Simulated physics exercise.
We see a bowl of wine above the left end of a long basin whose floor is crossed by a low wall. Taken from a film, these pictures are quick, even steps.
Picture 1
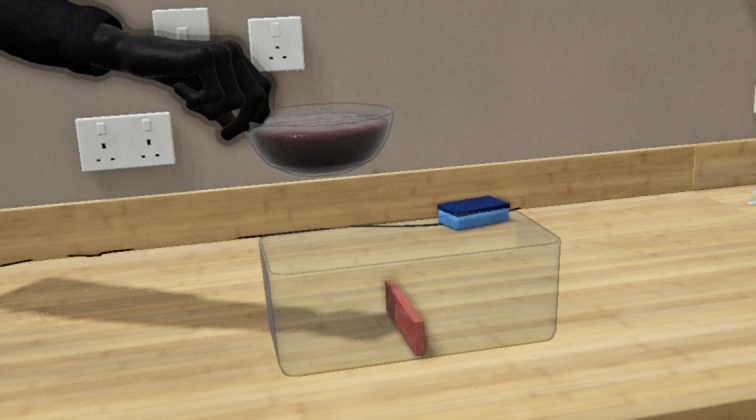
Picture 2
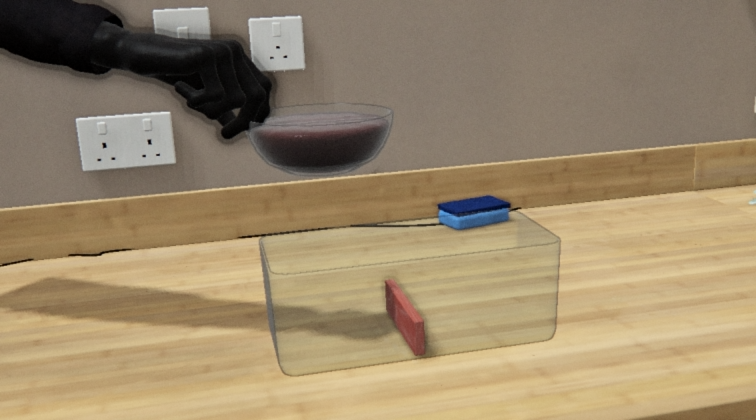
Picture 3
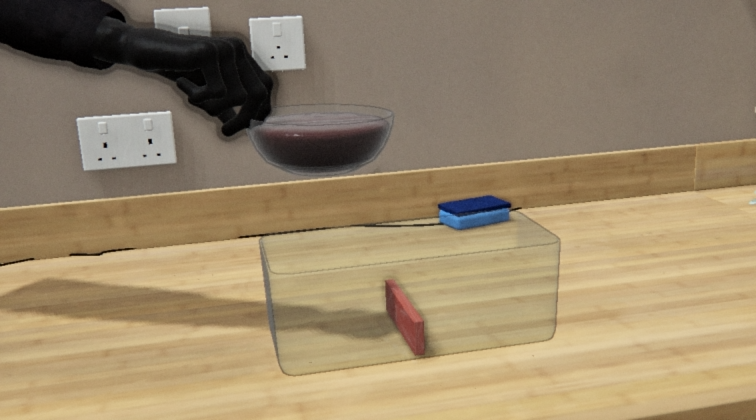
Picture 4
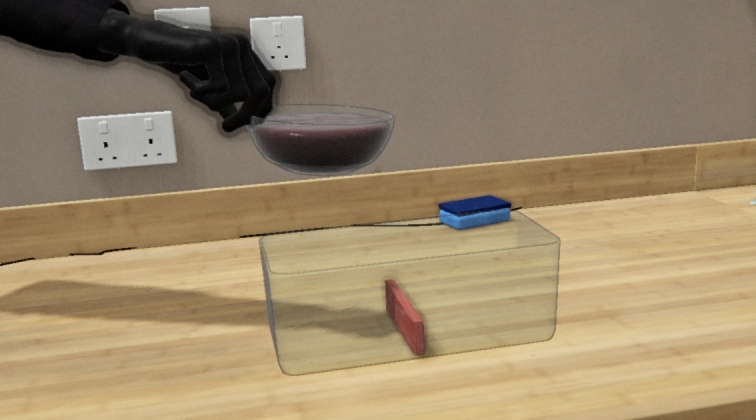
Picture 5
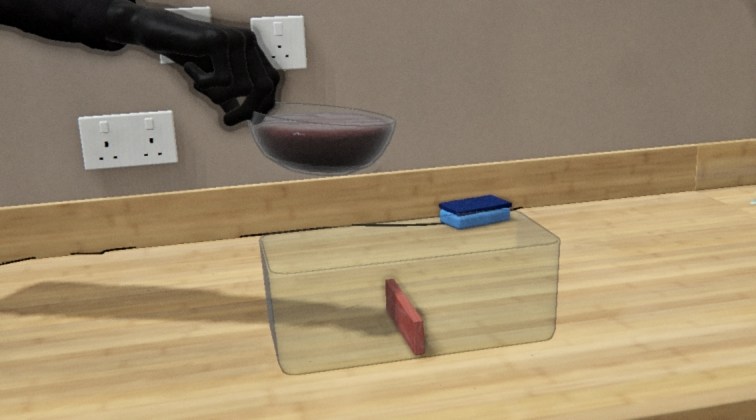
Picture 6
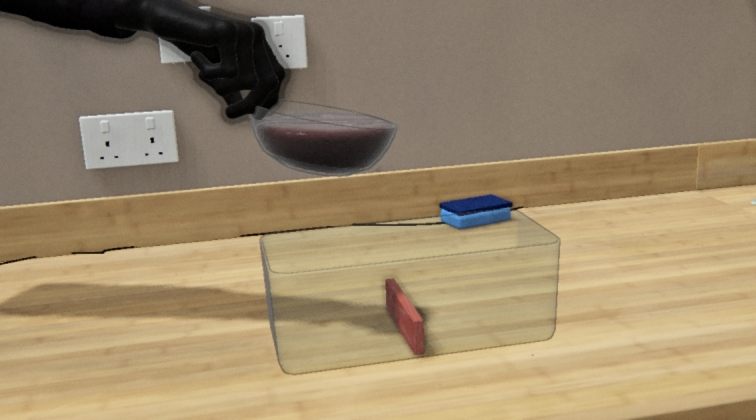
A black-gloved hand reaching in from the upper left holds a clear glass bowl of dark red wine above the left end of a long transparent basin, whose floor is crossed by a low red wall. The basin sits on a pale wooden worktop, seen from slightly above, with a blue sponge behind it and white sockets on the grey-brown wall. The hand rises slightly and gradually tilts the bowl rightward, while the camera stays still.
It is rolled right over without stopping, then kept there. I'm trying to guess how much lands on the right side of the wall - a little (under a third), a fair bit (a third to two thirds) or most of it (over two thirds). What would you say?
I would say most of it, over two thirds.
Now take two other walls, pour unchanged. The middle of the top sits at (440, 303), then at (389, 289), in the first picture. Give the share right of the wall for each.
The first placement gives around 55 percent, the second 90 percent.
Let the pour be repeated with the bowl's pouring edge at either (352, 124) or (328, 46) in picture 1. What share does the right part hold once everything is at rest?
55 %, 55 %.
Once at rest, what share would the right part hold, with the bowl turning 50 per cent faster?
I'd put it at some 75 percent.
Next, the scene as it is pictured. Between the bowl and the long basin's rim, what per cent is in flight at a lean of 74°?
Estimated: 40 per cent or thereabouts.
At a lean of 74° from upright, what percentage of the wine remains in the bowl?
20 %.
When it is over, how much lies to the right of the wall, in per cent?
85 in a hundred.
A moment on, the bowl is tipped part way and 22 per cent is still to pour, 1 is left of the wall and 40 right of it.
Next, the bowl is tipped right over and 0 per cent is still to pour, 16 is left of the wall and 83 right of it.
Then the bowl is tipped right over and 0 per cent is still to pour, 17 is left of the wall and 83 right of it.
Later the bowl is tipped right over and 0 per cent is still to pour, 17 is left of the wall and 83 right of it.
In the end 17 per cent lies left of the wall, 83 right of it and 0 outside.
